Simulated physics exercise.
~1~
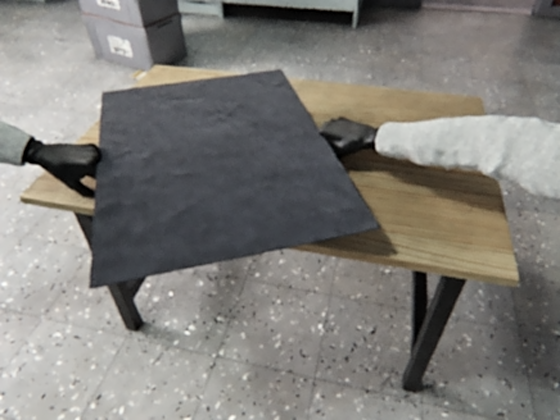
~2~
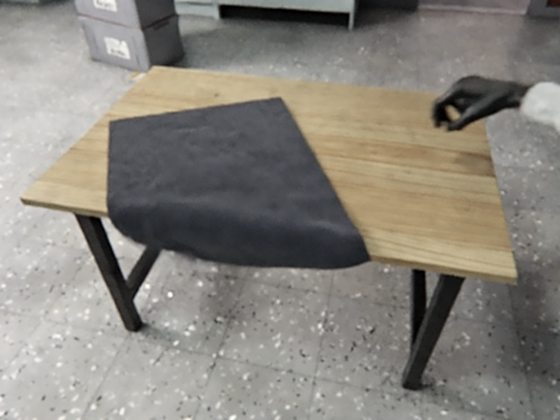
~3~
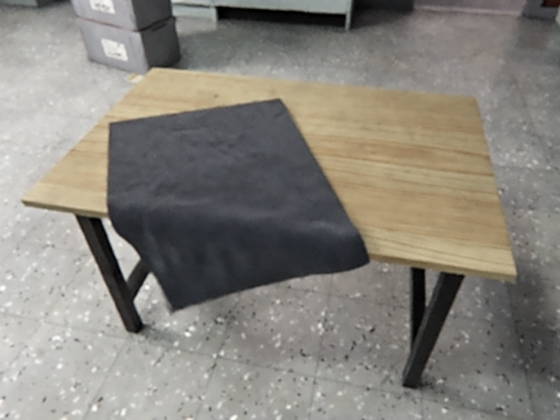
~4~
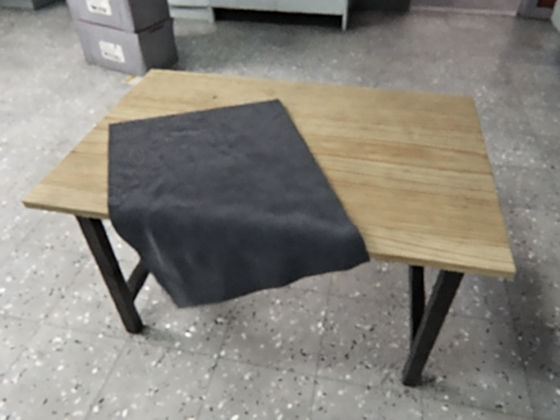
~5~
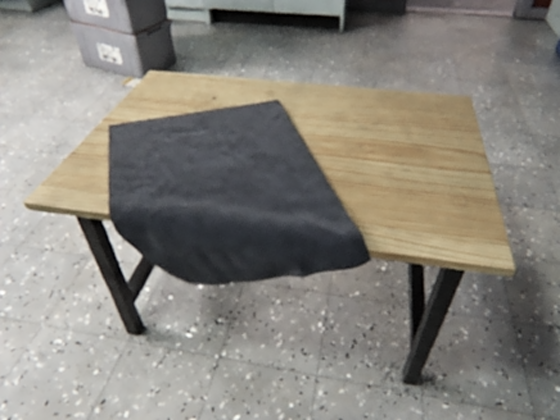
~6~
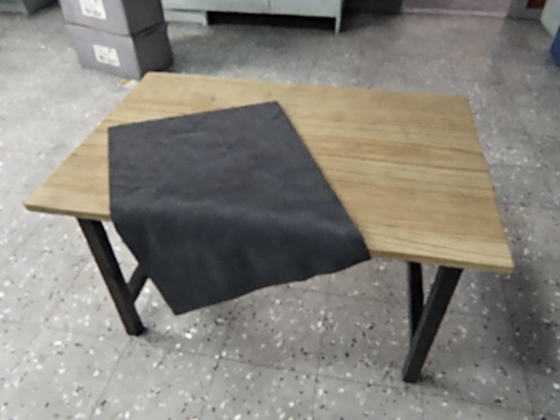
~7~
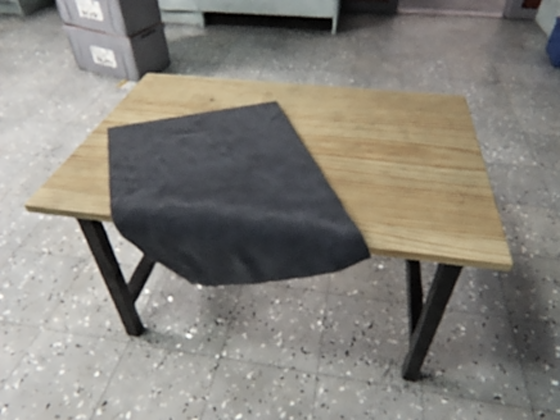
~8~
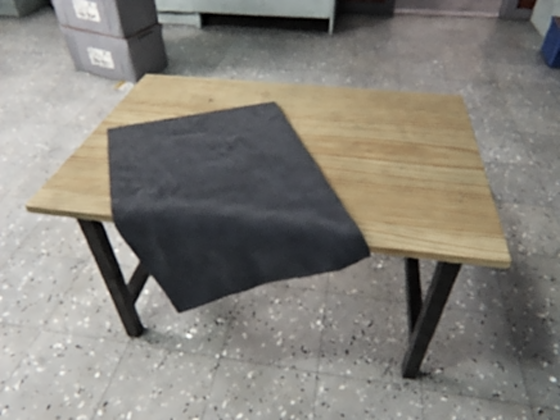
We see two black-gloved hands holding a dark gray cloth flat over a wood-topped table and letting it go. The cloth settles across the near edge, its overhanging part swinging back and forth slightly, and it stays on the table, mostly resting on top.
